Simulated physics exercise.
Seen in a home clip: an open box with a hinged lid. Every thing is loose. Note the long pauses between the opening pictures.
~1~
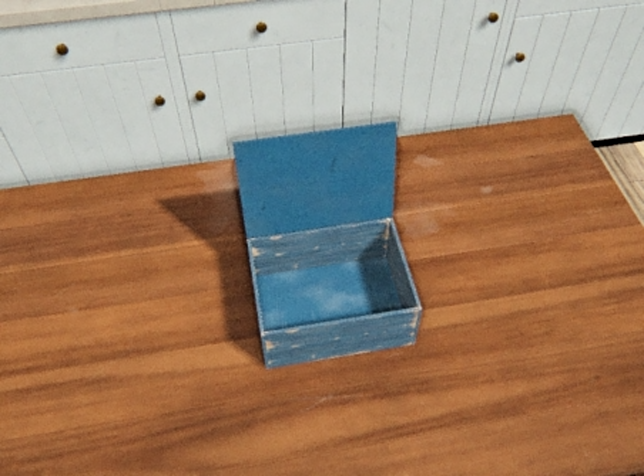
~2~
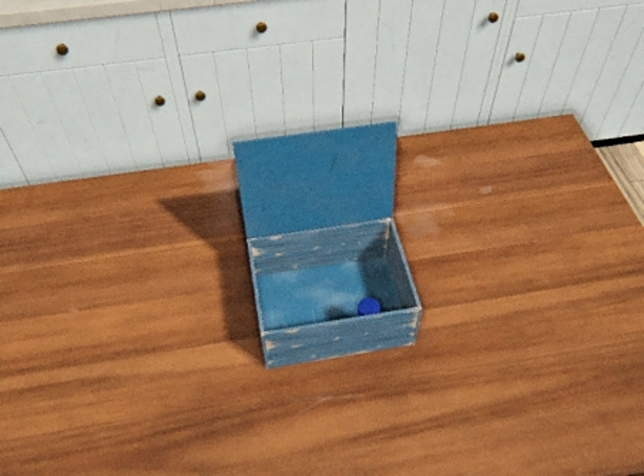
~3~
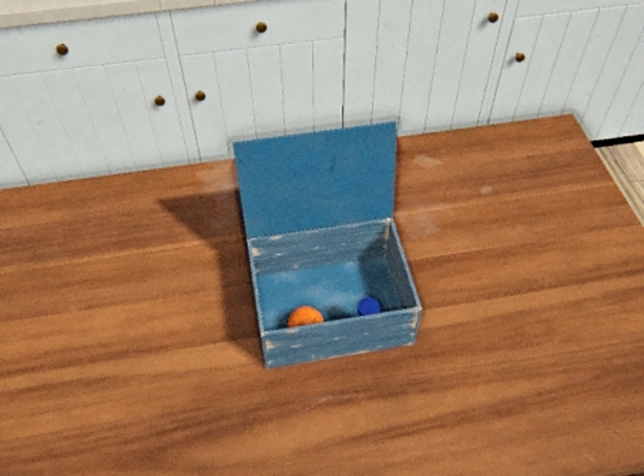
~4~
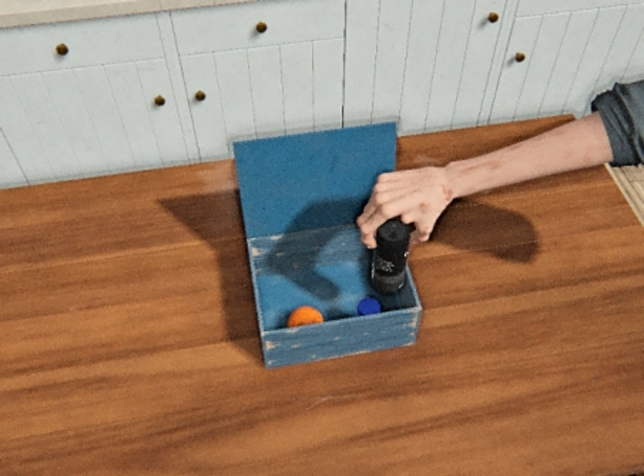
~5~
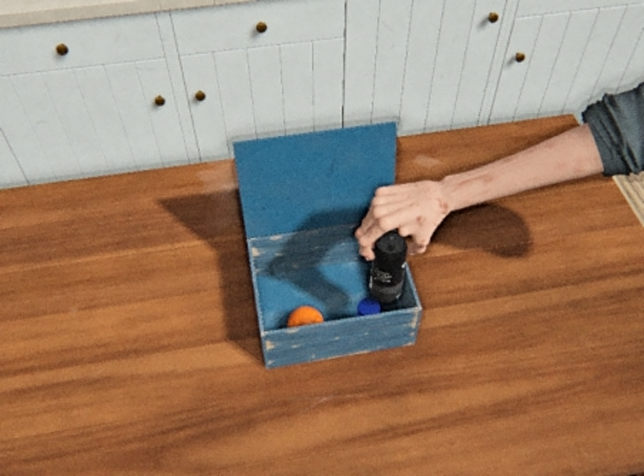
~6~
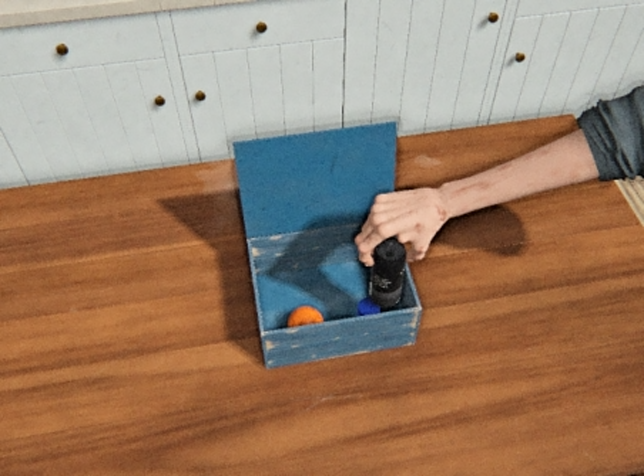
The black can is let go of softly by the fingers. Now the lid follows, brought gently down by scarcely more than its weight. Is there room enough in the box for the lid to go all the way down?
Yes, there is room.
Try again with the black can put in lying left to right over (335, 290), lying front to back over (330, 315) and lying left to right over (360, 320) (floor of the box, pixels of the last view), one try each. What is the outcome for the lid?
Lid, try 1: Fully down; try 2: Fully down; try 3: Fully down.
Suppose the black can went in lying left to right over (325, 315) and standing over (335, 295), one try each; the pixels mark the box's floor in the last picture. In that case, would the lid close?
On the first go the lid settles shut, and on the second go it remains open a bit.
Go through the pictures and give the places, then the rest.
The last thing is not in view yet, in the first picture.
The last thing is not in view yet, in the second picture.
The last thing is not in view yet, in the third picture.
Still above its spot; black can (390, 257), in the fourth picture.
Still above its spot; black can (388, 268), in the fifth picture.
Put in, still held; black can (387, 274), in the sixth picture.
Then, 0.80 s on from there, lid starting down; black can turned 11° from how it was put near (372, 275).
Then, 1.20 s on from there, lid starting down; black can on its side near (310, 303); orange ball shifted a little.
Then, 1.60 s on from there, lid 57° above the rim; black can on its side near (304, 283); orange ball shifted a little.
Then, 2.00 s on from there, lid 12° above the rim; black can on its side near (302, 274); orange ball shifted a little.
In the end, lid shut; toppled in the box, black can; the other 2 unmoved. At the end, from the last picture's camera, black can near (302, 274).
